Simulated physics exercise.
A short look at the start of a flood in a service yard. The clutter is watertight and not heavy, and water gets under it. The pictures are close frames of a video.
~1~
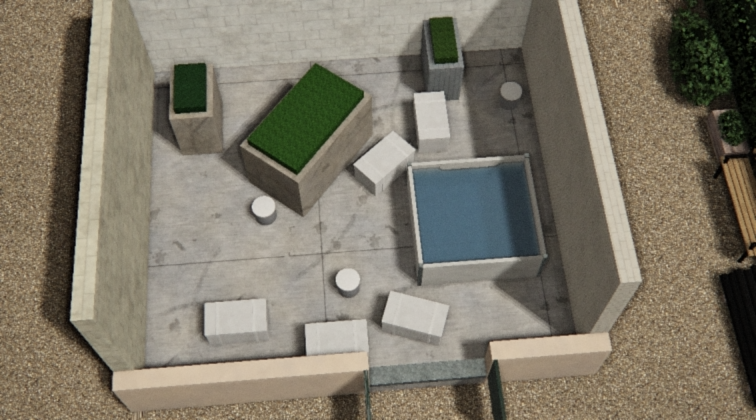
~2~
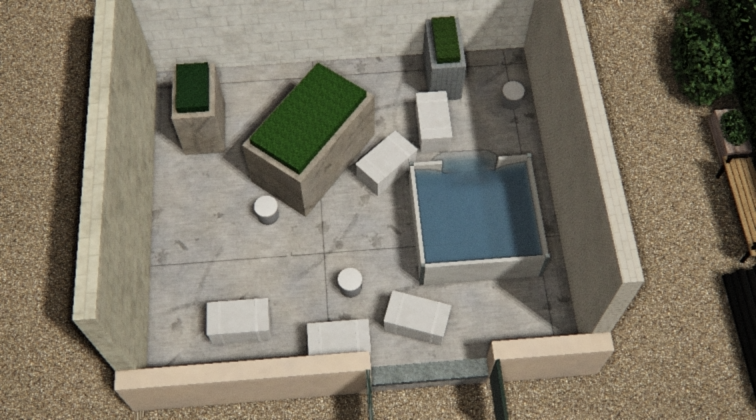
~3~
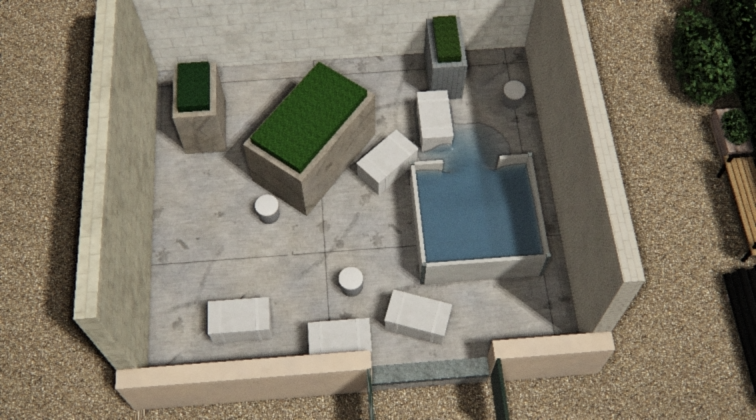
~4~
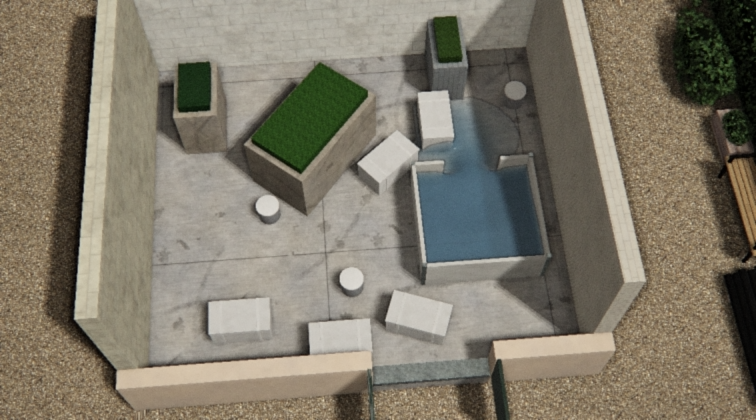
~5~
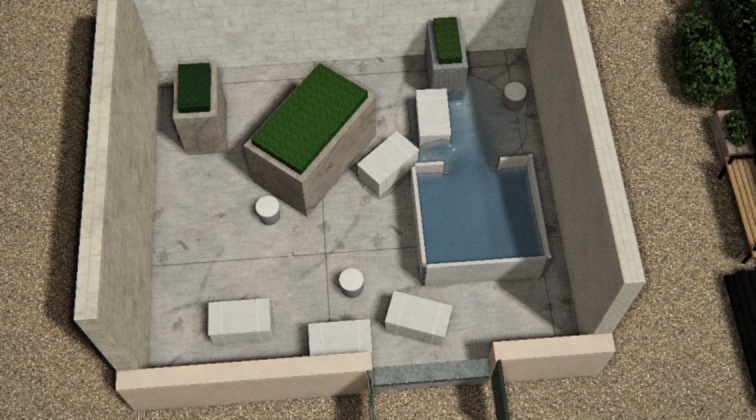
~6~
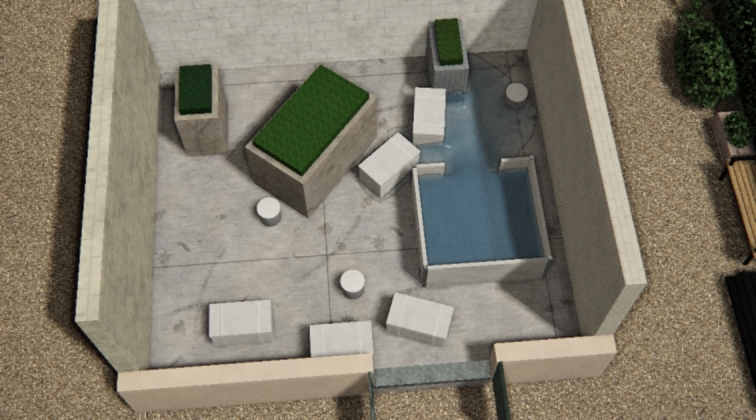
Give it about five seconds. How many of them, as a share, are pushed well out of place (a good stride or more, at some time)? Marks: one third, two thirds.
That comes to not even a third.
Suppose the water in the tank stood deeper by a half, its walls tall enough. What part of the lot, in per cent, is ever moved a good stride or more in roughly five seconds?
Some 20 per cent.
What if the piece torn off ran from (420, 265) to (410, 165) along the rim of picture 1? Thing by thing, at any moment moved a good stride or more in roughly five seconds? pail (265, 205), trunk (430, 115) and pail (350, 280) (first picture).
In that order: Pushed that far, less than that, pushed that far.
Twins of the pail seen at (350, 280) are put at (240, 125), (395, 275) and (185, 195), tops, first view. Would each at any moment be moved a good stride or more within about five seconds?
One after the other: No, not that far, under that.
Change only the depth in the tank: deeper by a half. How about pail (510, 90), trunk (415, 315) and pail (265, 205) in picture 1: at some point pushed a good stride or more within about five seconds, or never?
In that order: Pushed that far, no, no.
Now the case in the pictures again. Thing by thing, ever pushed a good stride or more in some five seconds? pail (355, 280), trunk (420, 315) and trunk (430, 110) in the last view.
In that order: Never so far, never so far, pushed that far.
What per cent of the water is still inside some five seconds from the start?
I make it 100 per cent.
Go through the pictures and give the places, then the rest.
The first frame shows a trunk at (432, 115), on the bottom; a pail at (511, 91), on the bottom; 0 of 8 have shifted.
The second frame shows a trunk at (434, 115) rests on the ground; a pail at (514, 90) rests on the ground; 0 of 8 have shifted.
The third frame shows a trunk at (435, 114), on the bottom; a pail at (515, 89) rests on the ground; 0 of 8 have shifted.
The fourth frame shows a trunk at (436, 114), on the bottom; a pail at (516, 90) rests on the ground; 0 of 8 have shifted.
The fifth frame shows a trunk at (433, 112), on the bottom, close to its start; a pail at (515, 91), on the bottom; 1 of 8 have shifted.
The sixth frame shows a trunk at (430, 111) rests on the ground, close to its start; a pail at (517, 92) rests on the ground; 1 of 8 have shifted.
A moment on, 0 of 8 are well off their spots; 1 afloat.
Next, 2 of 8 are well off their spots; 1 afloat.
Later, 2 of 8 are well off their spots; 1 afloat.
In the end, 1 of 8 are well off their spots, and 2 have been at some point; 1 afloat.
